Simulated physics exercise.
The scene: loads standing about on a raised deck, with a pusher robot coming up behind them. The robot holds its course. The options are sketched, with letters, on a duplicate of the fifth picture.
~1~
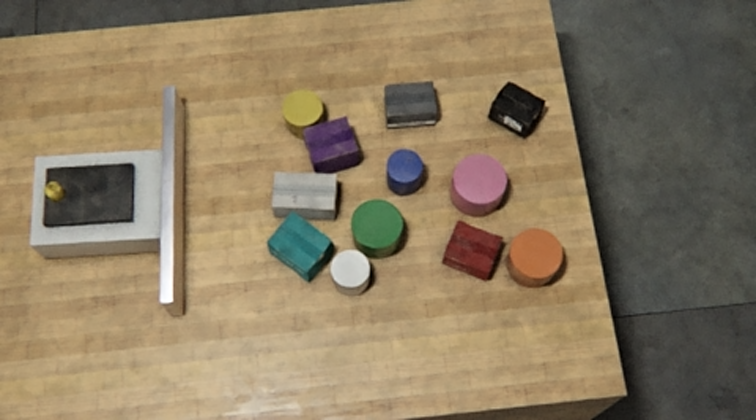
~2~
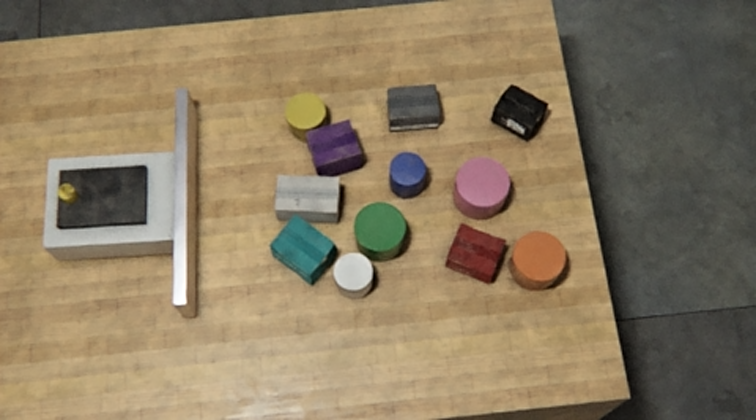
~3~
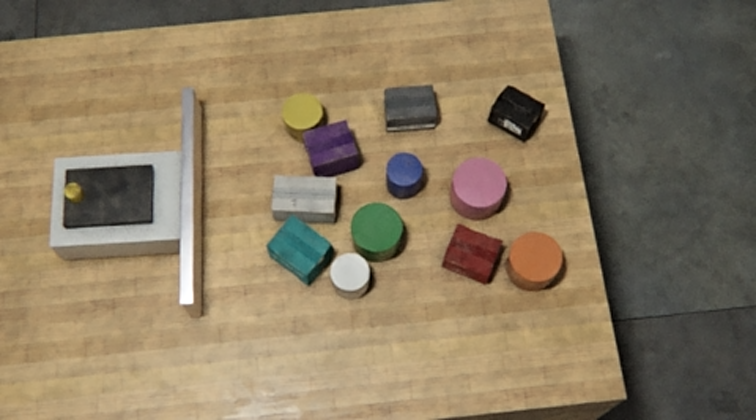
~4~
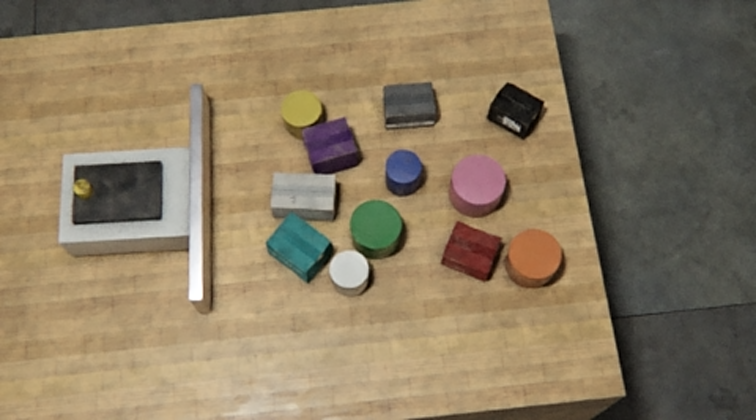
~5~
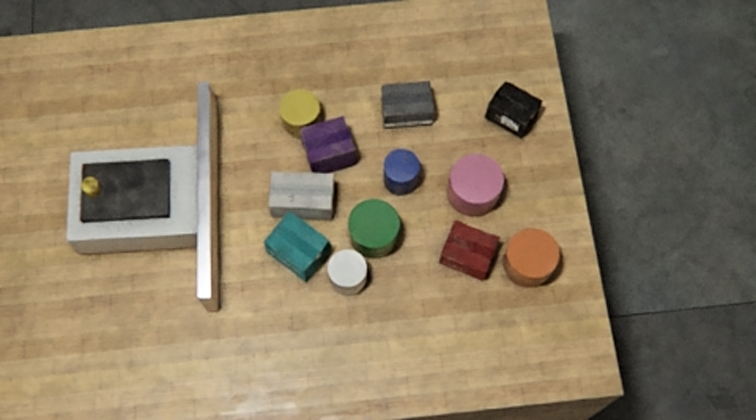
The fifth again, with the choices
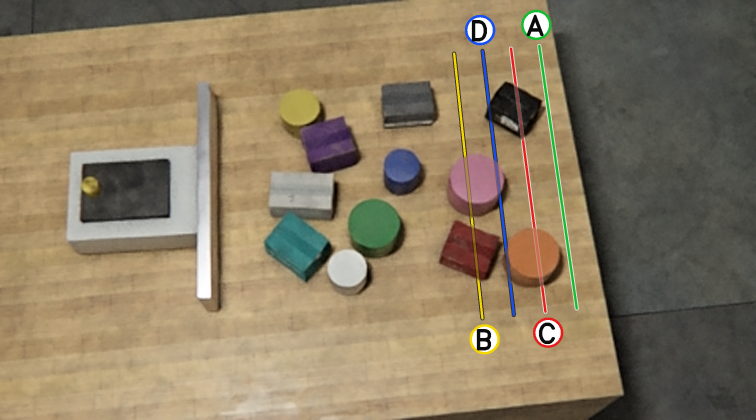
The clip opens on a wooden surface seen from above, with coloured round and blocky objects scattered to the right of a pale pusher robot with a wide, upright front plate. The robot slides a short way rightward, narrowing the gap, while the objects stay in place and remain untouched.
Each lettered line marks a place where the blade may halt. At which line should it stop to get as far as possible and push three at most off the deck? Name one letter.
It can go as far as D.
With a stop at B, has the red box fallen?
No.
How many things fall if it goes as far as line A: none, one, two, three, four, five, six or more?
In all, six or more.
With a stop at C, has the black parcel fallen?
By then, yes.
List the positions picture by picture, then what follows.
In the first frame, blue canister (405, 173); grey box (410, 105); green pail (377, 230).
In the second frame, robot (109, 196); pink canister (481, 189).
In the third frame, robot (116, 195); orange pail (534, 263).
In the fourth frame, robot (125, 192); red box (471, 251).
In the fifth frame, robot (132, 190); white box (302, 196); white pail (348, 273); yellow pail (301, 114).
On the marked copy, A at (557, 170); B at (468, 179); C at (527, 173); D at (497, 176).
Following D. Soon after the start, robot (240, 179); white pail (374, 289); yellow pail (336, 112).
Later, robot (346, 169); black parcel (526, 113); orange pail (551, 271).
In the end, robot (428, 161); pink canister over the edge; orange pail over the edge; two fallen.
As for the rest, A drops nine; B is within the limit but short; C drops six.
